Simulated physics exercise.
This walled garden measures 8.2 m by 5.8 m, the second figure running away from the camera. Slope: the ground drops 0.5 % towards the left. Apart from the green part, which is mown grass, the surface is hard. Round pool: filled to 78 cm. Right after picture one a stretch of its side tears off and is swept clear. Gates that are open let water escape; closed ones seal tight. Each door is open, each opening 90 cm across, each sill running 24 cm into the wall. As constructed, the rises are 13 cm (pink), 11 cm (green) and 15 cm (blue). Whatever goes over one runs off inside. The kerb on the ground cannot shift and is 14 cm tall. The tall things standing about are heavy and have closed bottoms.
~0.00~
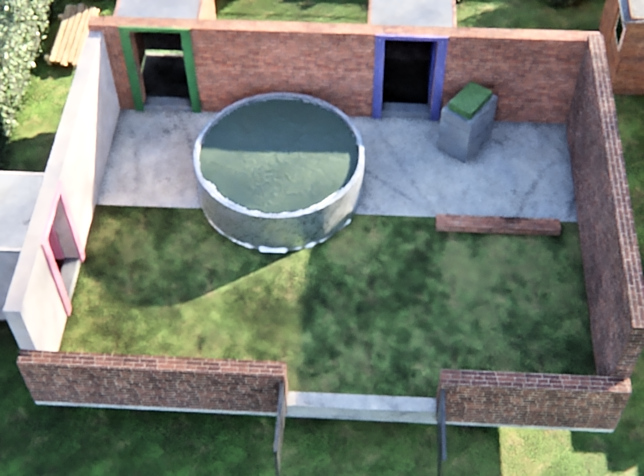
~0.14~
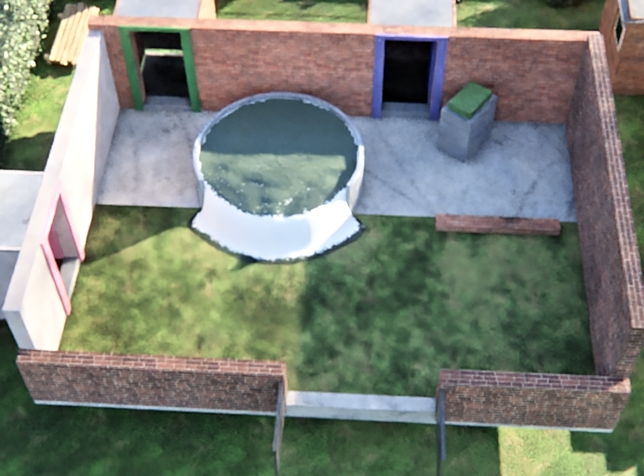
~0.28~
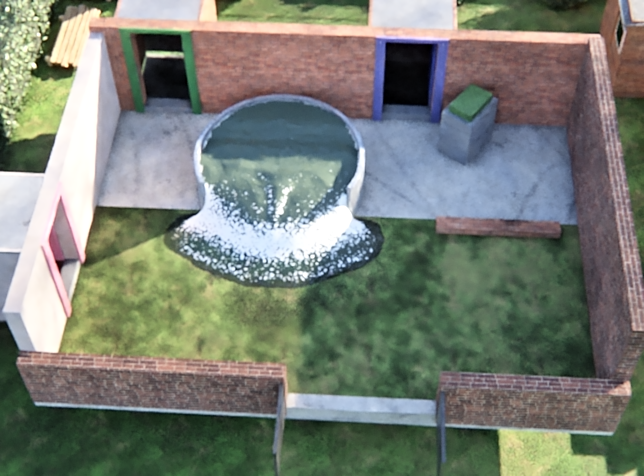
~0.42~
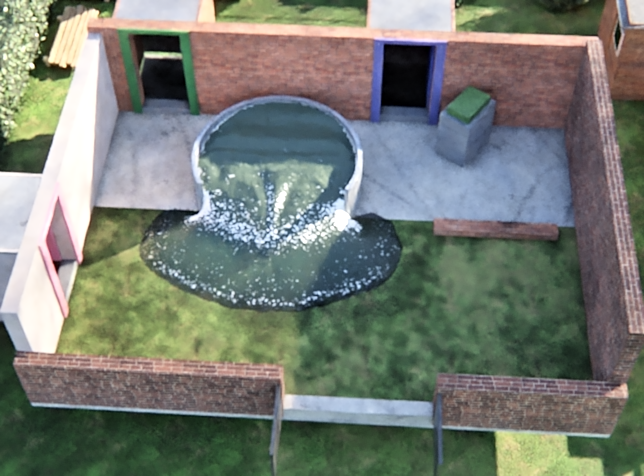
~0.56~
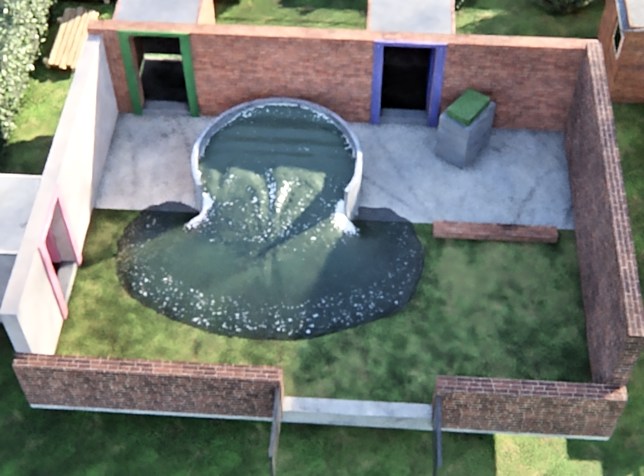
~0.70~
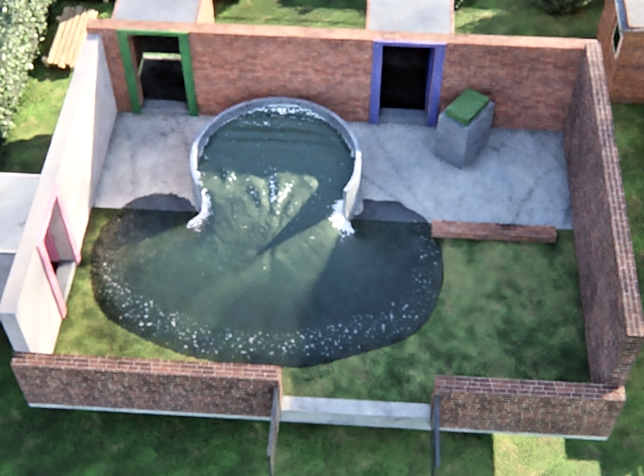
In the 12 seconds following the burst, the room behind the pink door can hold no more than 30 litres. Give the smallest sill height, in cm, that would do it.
I would say 15 cm.
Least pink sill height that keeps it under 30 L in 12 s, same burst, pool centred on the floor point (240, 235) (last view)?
About 17 cm.
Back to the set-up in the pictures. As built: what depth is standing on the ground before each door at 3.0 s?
In cm: Pink 22, green 0, blue 0.
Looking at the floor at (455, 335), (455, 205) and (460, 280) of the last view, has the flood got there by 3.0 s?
Point by point, the first is awash, the second spared and the third awash.
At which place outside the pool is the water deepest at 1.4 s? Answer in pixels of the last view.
Around (265, 259).
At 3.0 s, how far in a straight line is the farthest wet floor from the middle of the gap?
Near 5.4 m, more or less.
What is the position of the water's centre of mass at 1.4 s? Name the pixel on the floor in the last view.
Centre estimate: (267, 243) px, approximately.
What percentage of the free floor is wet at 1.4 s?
Some 50 in a hundred.
After 1.4 s water covers 50 % of the floor, deepest (28 cm) near (265, 259); 13 cm at the pink door, 0 litres in over its 13 cm sill.
After 3.0 s water covers 60 % of the floor, deepest (38 cm) near (45, 382); 22 cm at the pink door, 4 litres in over its 13 cm sill.
After 12.0 s water covers 95 % of the floor, deepest (12 cm) near (351, 122); 10 cm at the pink door, 52 litres in over its 13 cm sill.
At the pink door as built, the water arrived by 1.0 s and peaked near 24 cm at 3.2 s.
With a sill of 14 cm, 42 litres would have come in within the 12 s; with 19 cm, 11 litres. So under 30 litres takes about 15 cm.
